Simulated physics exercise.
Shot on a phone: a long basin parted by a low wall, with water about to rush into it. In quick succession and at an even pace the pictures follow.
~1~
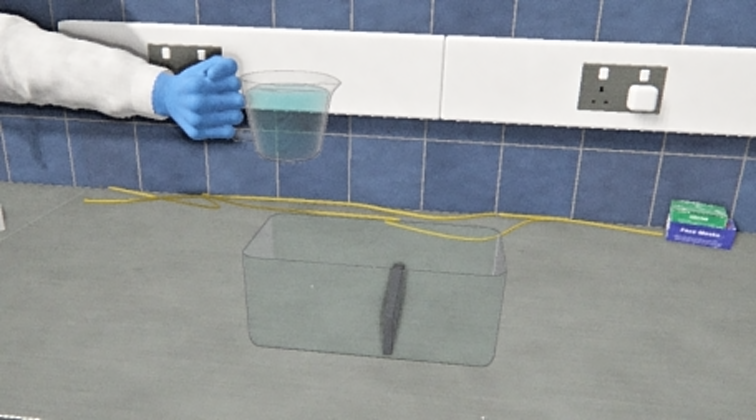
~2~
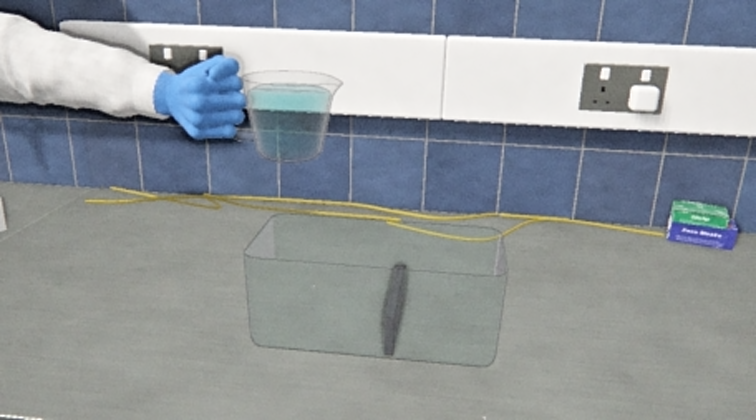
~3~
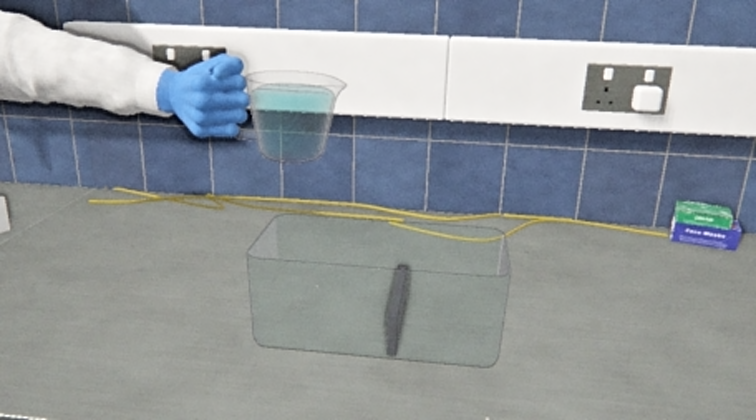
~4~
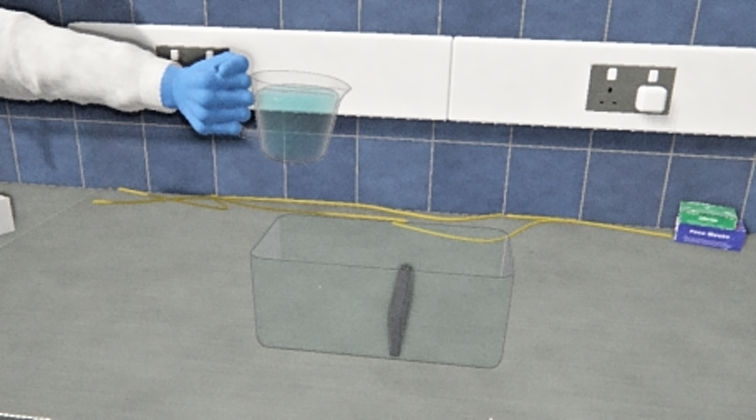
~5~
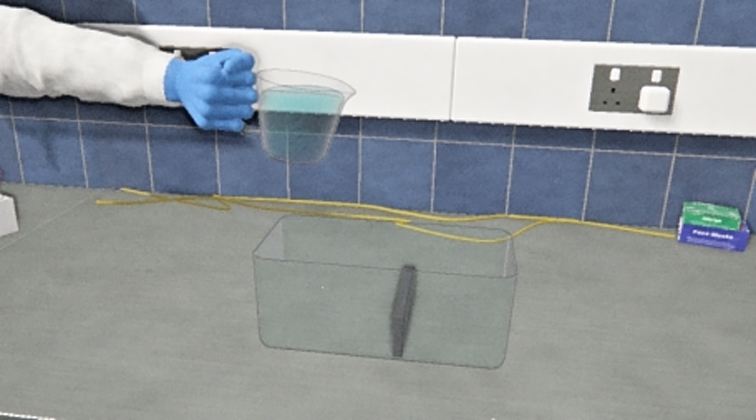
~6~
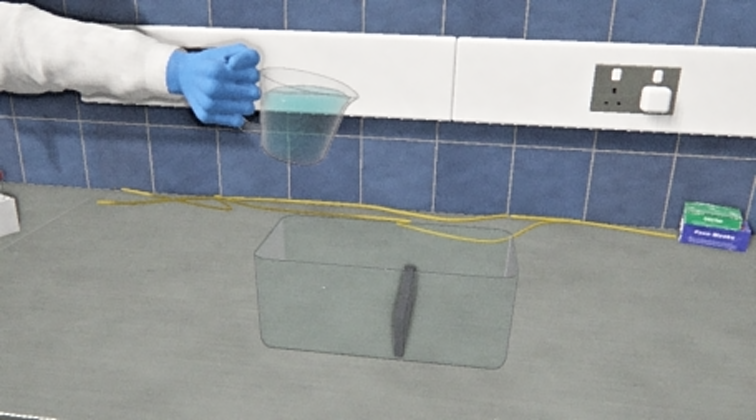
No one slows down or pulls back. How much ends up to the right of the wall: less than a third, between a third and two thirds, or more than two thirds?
I reckon what ends right of the wall lands in the middle band of a third to two thirds.
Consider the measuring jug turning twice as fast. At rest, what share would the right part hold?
Roughly 25 percent.
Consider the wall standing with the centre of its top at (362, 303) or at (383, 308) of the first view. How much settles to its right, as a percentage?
About 85 per cent on the first try, and 70 per cent on the second.
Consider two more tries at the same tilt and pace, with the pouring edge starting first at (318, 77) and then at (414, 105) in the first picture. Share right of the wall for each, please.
It comes to 5 % the first time and 95 % the second.
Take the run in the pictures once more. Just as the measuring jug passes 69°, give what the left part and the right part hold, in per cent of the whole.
You'd find 5 per cent on the left and 10 per cent on the right.
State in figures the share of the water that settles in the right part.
Near 40 in a hundred.
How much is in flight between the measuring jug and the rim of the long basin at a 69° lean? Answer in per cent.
Near 25 %.
A moment on, the measuring jug is tipped part way and 62 per cent is still to pour, 5 is left of the wall and 8 right of it.
Next, the measuring jug is tipped right over and 6 per cent is still to pour, 42 is left of the wall and 41 right of it.
Then the measuring jug is tipped right over and 0 per cent is still to pour, 57 is left of the wall and 42 right of it.
Later the measuring jug is tipped right over and 0 per cent is still to pour, 57 is left of the wall and 42 right of it.
At rest 57 per cent lies left of the wall, 42 right of it and 1 outside.
